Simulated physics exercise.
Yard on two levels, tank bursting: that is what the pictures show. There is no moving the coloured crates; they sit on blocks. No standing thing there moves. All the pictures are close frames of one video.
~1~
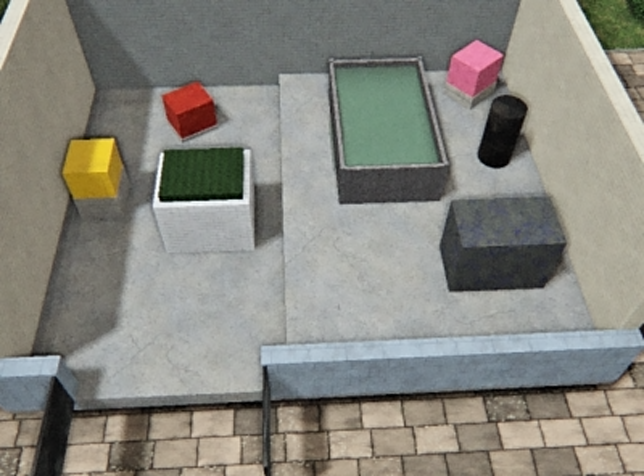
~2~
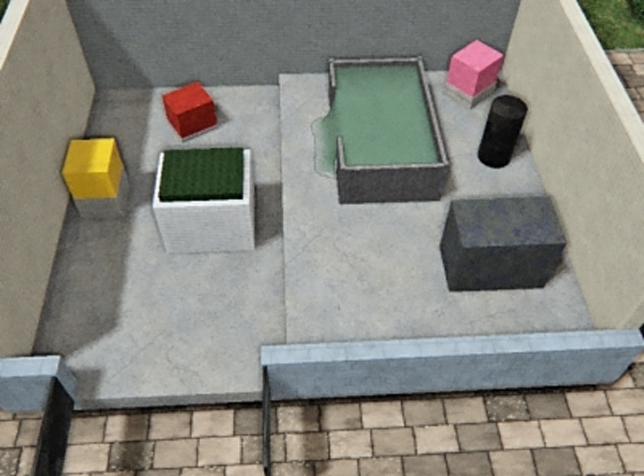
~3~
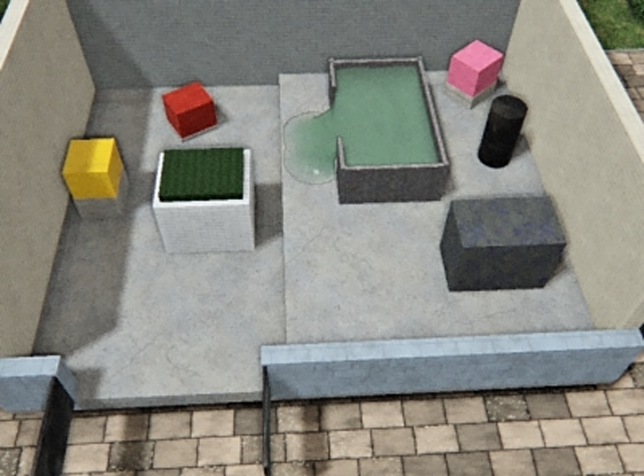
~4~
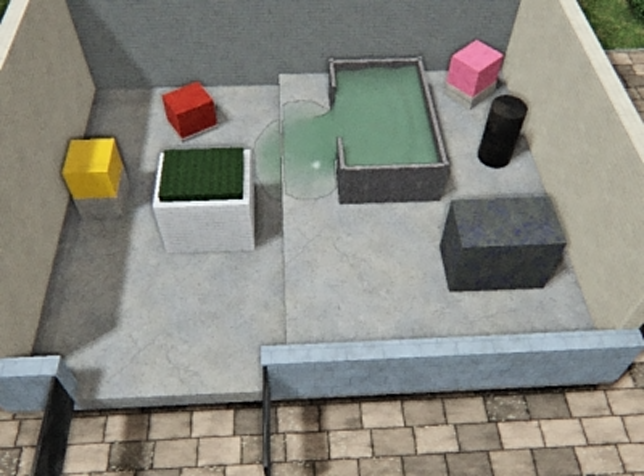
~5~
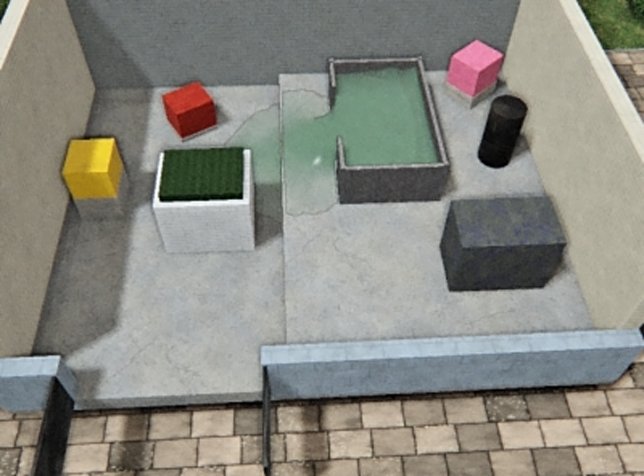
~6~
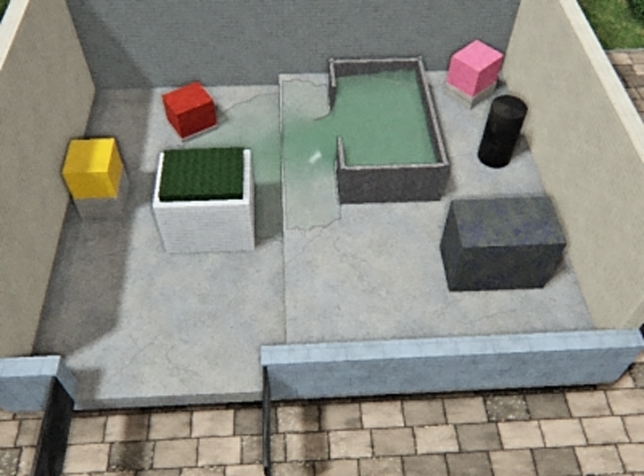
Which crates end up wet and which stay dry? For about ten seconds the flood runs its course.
My prediction: Pink crate: Dry, red crate: Wet, yellow crate: Dry.
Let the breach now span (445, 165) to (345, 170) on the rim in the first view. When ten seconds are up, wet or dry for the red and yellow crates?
Well, the red crate is never reached, and the yellow crate is never reached as well.
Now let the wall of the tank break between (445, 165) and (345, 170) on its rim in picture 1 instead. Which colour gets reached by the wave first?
That would be the pink one.
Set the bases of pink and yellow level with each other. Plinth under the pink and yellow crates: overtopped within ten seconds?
Result - pink crate: Untouched; yellow crate: Hit.
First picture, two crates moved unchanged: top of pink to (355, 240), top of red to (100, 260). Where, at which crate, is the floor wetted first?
I say the yellow crate.
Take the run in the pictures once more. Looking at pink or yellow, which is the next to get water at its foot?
It's the crate marked yellow here.
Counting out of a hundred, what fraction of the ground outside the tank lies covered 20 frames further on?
Near 50 in a hundred.
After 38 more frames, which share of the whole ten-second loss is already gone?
Around 45 %.
A moment on, water covers 25 % of the floor; the pink crate not reached, the red crate water round its plinth, the yellow crate water round its plinth.
Next, water covers 40 % of the floor; the pink crate not reached, the red crate water round its plinth, the yellow crate water round its plinth.
Then, water covers 50 % of the floor; the pink crate not reached, the red crate water round its plinth, the yellow crate water round its plinth.
Later, water covers 50 % of the floor; the pink crate not reached, the red crate water round its plinth, the yellow crate water round its plinth.
In the end, water covers 55 % of the floor; the pink crate stayed above the water, the red crate was topped, the yellow crate stayed above the water.
